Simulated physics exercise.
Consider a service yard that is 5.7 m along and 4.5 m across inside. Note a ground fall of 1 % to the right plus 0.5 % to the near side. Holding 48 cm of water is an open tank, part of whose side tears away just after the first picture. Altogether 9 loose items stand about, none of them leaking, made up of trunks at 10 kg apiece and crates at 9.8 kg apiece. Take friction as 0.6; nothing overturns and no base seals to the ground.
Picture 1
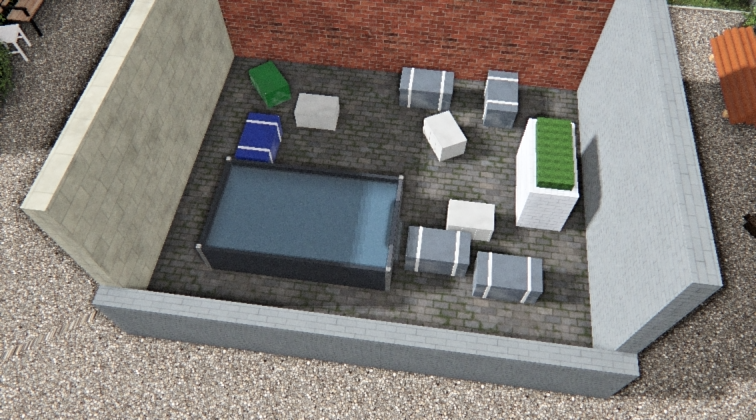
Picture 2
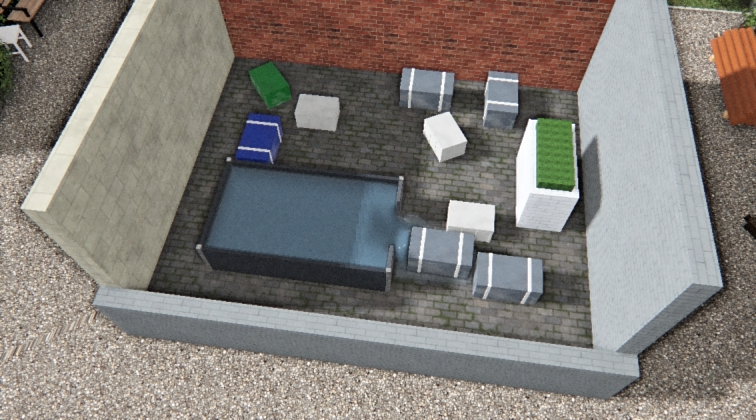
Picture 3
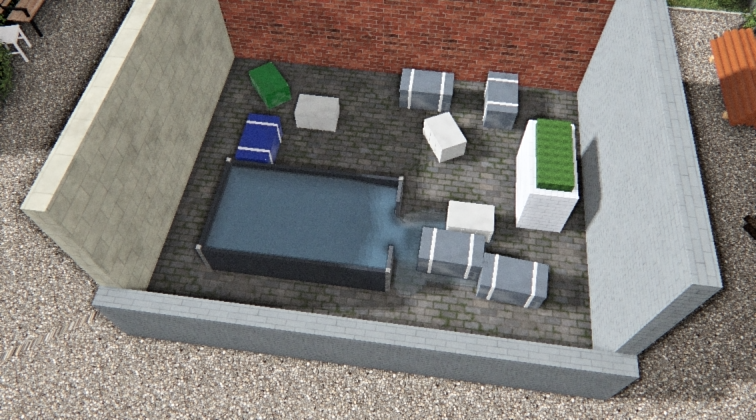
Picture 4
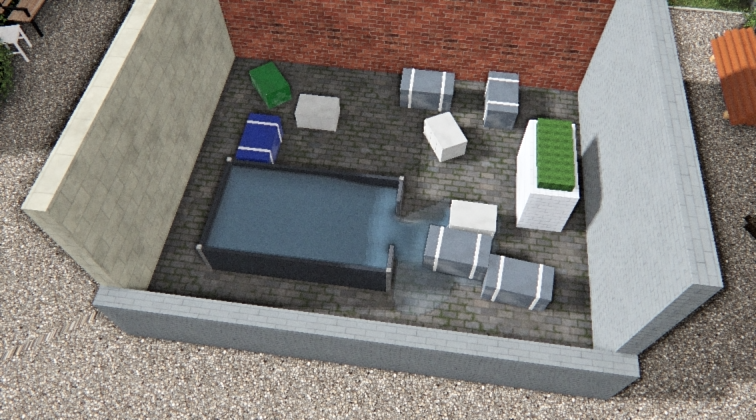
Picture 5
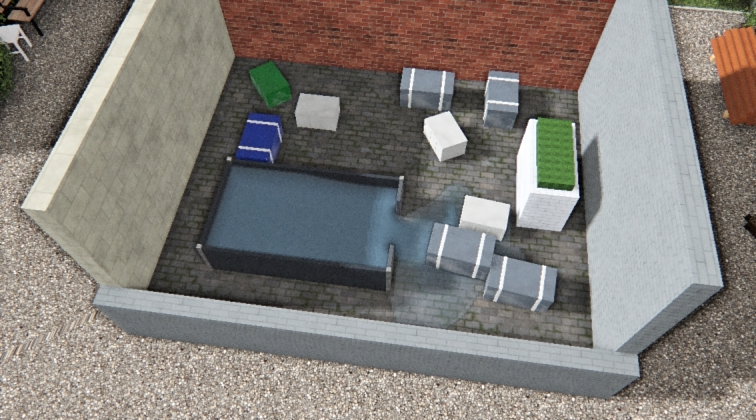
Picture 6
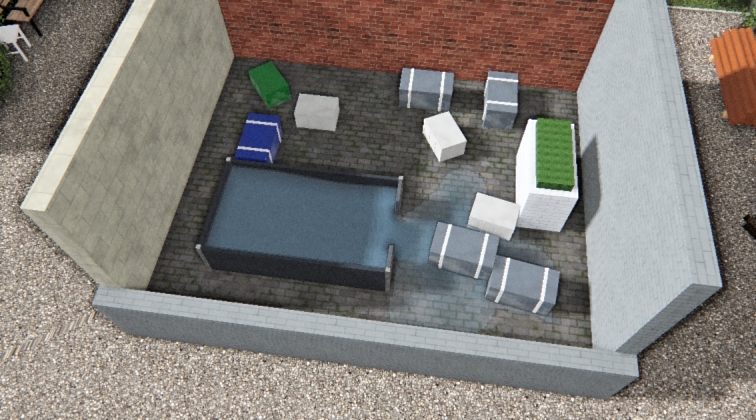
Water pours from the tank's open right side and pushes nearby grey trunks and a white crate slightly right.
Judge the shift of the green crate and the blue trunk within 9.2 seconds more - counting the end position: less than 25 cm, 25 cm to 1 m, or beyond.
Once settled, the green crate sits nearly where it was and the blue trunk sits nearly where it was.
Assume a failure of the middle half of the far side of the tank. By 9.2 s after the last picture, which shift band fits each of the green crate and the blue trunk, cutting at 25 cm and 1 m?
Note: Green crate swept well away, blue trunk swept well away.
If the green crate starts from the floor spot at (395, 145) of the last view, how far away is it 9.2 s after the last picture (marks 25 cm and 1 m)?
Well, it edges along somewhat.
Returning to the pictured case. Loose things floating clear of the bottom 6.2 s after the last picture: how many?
Count at that moment: 5.
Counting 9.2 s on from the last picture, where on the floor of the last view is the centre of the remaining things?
Close to pixel (373, 161).
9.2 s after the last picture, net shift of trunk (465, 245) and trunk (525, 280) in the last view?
200 cm and 120 cm, respectively.
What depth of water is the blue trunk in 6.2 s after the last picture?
0 cm, roughly.
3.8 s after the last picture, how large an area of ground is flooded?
The covered patch comes to about 15 m2.
Then, 1.2 s after the last picture the green crate is near (268, 78), 0.0 m from its start, aground; the blue trunk is near (257, 136), 0.0 m from its start, aground; 3 afloat.
Then, 3.8 s after the last picture the green crate is near (268, 78), 0.0 m from its start, aground; the blue trunk is near (257, 136), 0.0 m from its start, aground; 3 afloat.
Then, 6.2 s after the last picture the green crate is near (268, 78), 0.0 m from its start, aground; the blue trunk is near (257, 136), 0.0 m from its start, aground; 5 afloat.
Then, 9.2 s after the last picture the green crate is near (268, 78), 0.0 m from its start, aground; the blue trunk is near (258, 137), 0.0 m from its start, afloat; 7 afloat.
